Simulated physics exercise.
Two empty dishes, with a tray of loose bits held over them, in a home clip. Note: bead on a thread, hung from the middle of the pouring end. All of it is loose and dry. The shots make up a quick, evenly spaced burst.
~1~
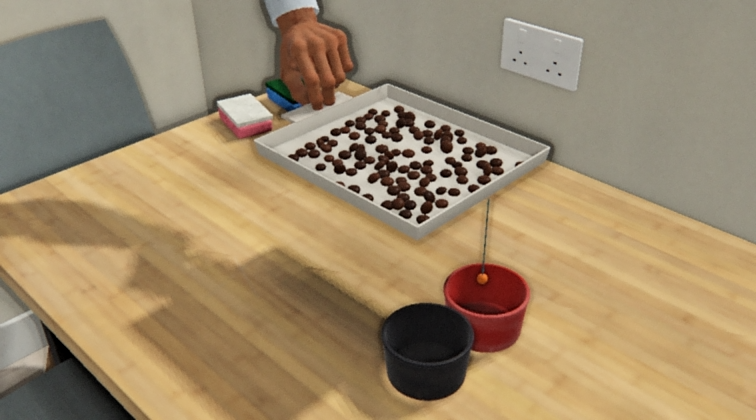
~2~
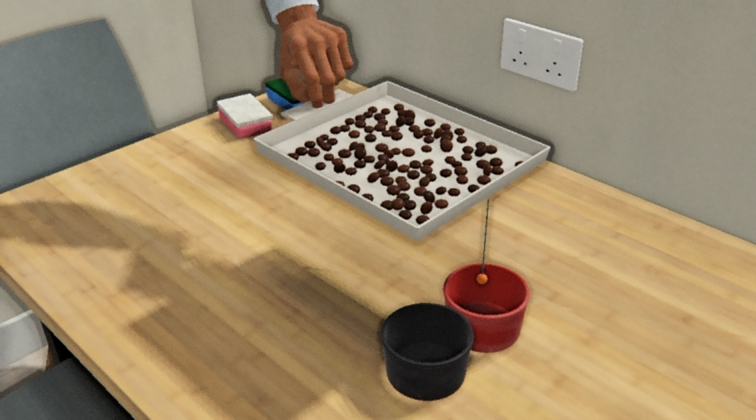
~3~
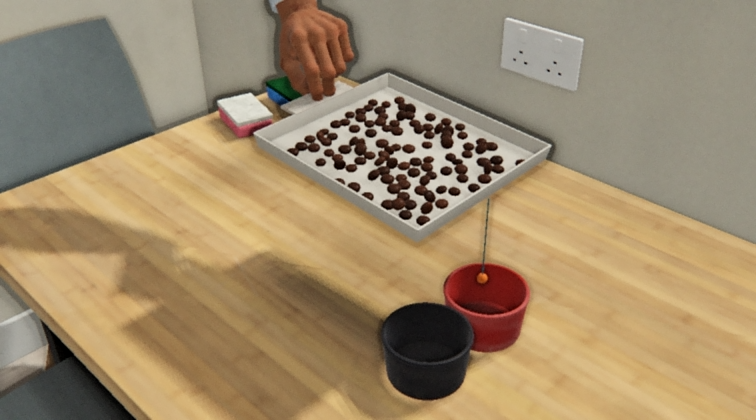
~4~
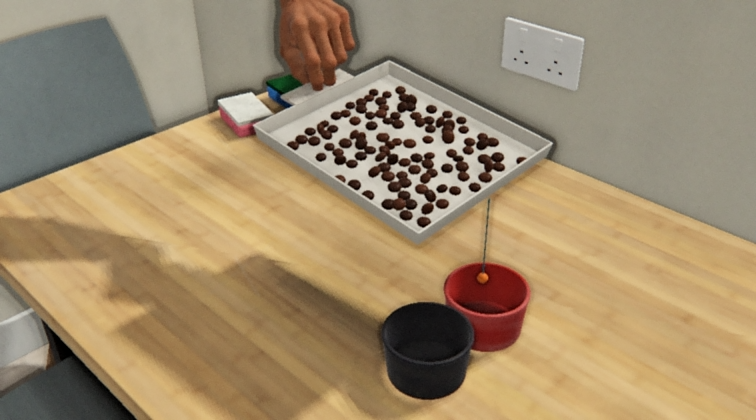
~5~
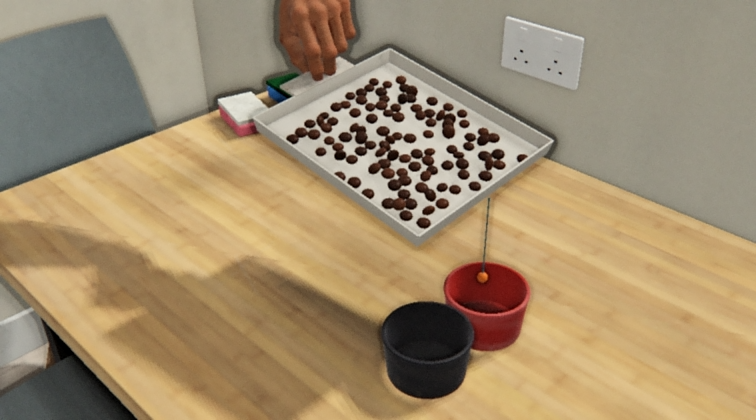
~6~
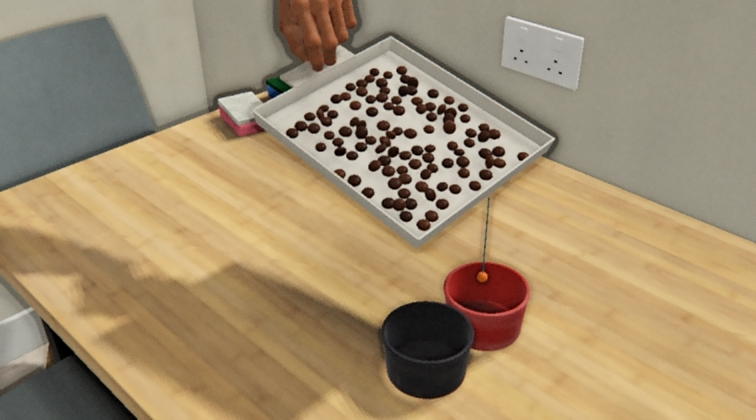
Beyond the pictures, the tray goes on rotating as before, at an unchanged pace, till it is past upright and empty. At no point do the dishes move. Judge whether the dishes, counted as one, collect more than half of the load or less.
The dishes collect the majority.
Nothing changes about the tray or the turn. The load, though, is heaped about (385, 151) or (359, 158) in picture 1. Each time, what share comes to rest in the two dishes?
Roughly 90 per cent, then roughly 90 per cent.
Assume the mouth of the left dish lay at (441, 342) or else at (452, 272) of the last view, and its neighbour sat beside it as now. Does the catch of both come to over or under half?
For the two places in order: A majority share, a minority share.
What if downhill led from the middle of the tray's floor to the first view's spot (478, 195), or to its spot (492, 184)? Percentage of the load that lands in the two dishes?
Near 20 % and 10 %.
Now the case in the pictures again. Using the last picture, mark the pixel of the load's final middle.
It settles centred around (428, 358).
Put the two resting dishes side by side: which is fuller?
Observation: The one at left.
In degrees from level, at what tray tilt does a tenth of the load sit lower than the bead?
Approx. reading: About 90°.
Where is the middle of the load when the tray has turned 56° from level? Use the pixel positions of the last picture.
Near (426, 171).
Shortly afterwards, tray tipped steeply; the whole lot on the tray.
Next, tray tipped right over; near half on the tray; near a quarter in the left dish; a little outside both; near a quarter in the air.
Some moments later, tray tipped past a quarter turn; the bulk in the left dish; a little outside both.
In the end, tray tipped past a quarter turn; the bulk in the left dish; none at all in the right dish; a little outside both.
